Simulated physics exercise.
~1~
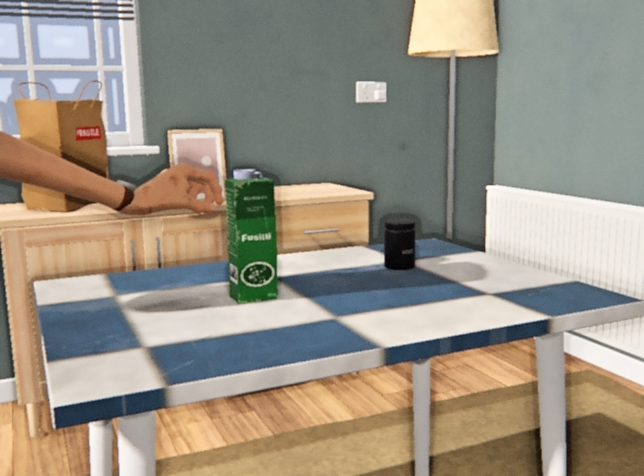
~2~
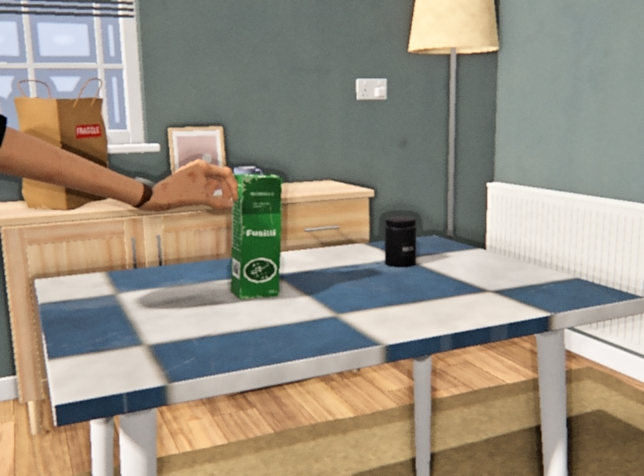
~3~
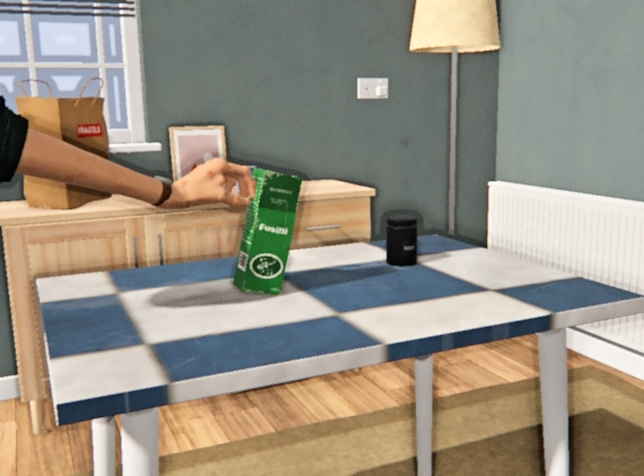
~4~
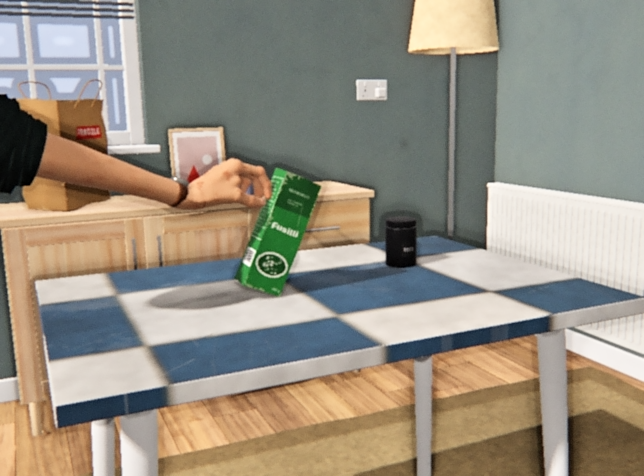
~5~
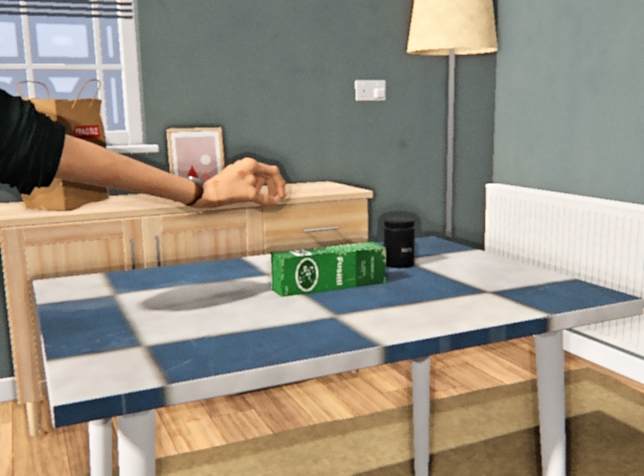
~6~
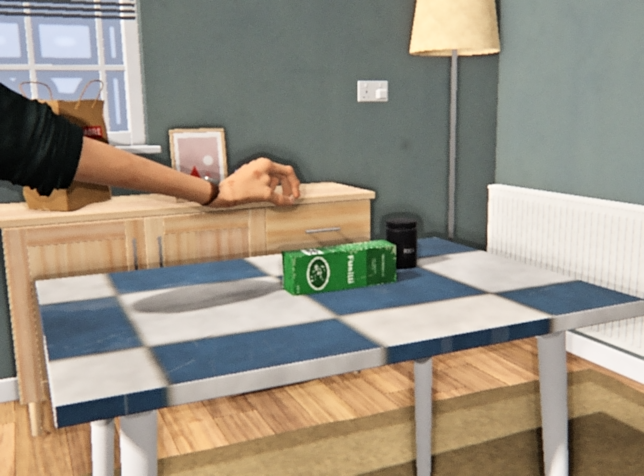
Green carton tilting right as a hand pushes its top, then toppling onto its side on a checkered table near a black jar.
